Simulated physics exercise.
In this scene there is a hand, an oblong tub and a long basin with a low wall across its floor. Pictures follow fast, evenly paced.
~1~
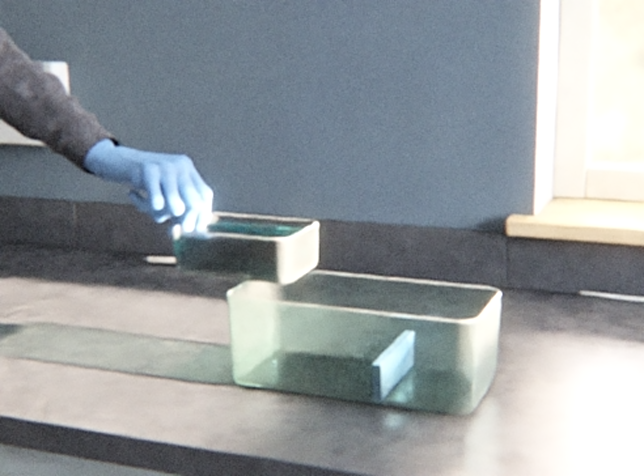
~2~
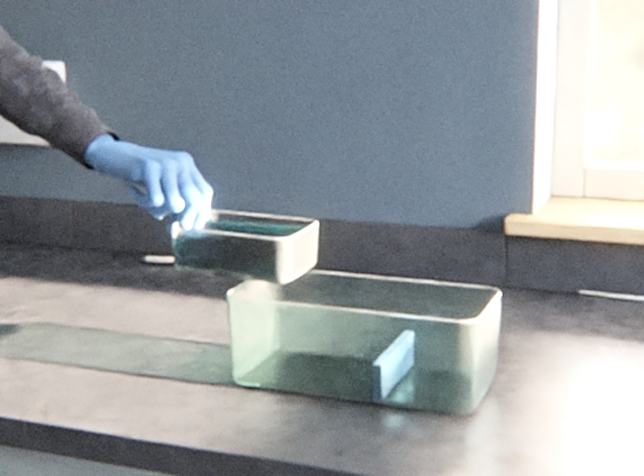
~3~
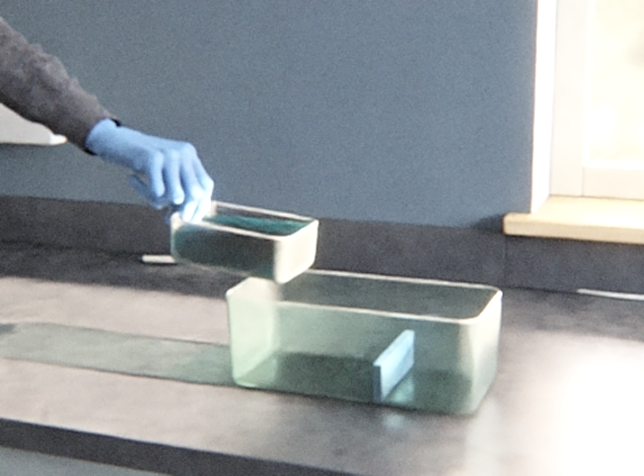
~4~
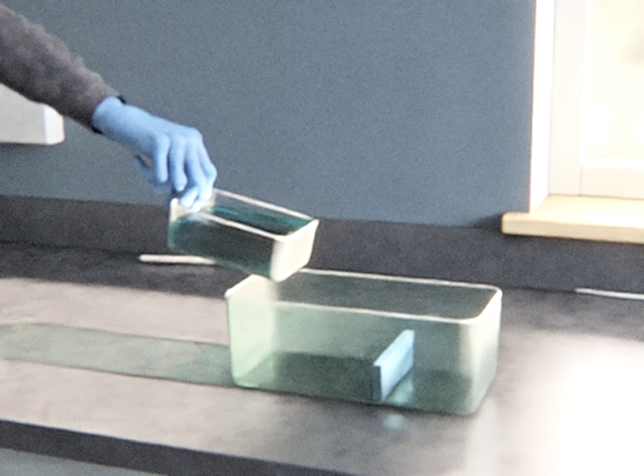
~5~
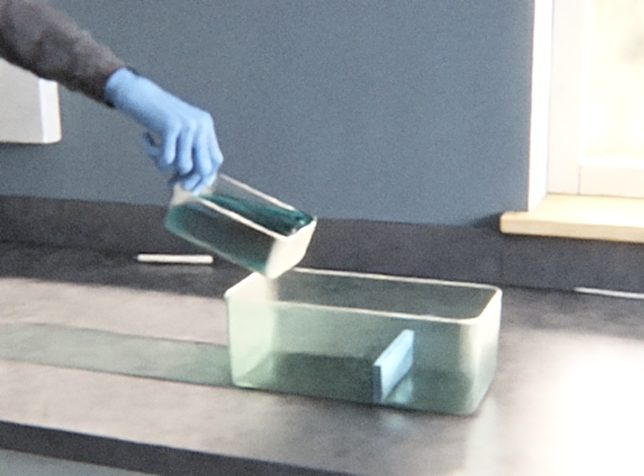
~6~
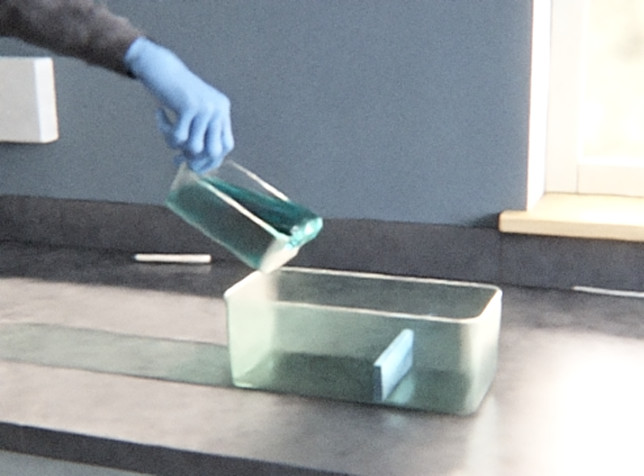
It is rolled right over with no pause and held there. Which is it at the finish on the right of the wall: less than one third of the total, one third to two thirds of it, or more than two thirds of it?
At the finish the right of the wall has one third to two thirds of the total.
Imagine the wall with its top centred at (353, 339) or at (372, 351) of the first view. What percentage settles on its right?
The first gives 70 %, the second 60 %.
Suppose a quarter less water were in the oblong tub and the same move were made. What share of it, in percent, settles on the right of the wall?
Near 30 parts in a hundred.
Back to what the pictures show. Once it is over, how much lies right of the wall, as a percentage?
It comes to some 45 per cent.
A moment on, the tilt is 90° and 20 per cent is still to pour, 26 is left of the wall and 0 right of it.
Next, the tilt is 98° and 2 per cent is still to pour, 33 is left of the wall and 52 right of it.
Then the tilt is 98° and 0 per cent is still to pour, 41 is left of the wall and 38 right of it.
Later the tilt is 98° and 0 per cent is still to pour, 46 is left of the wall and 44 right of it.
Finally, 47 per cent lies left of the wall, 44 right of it and 10 outside.
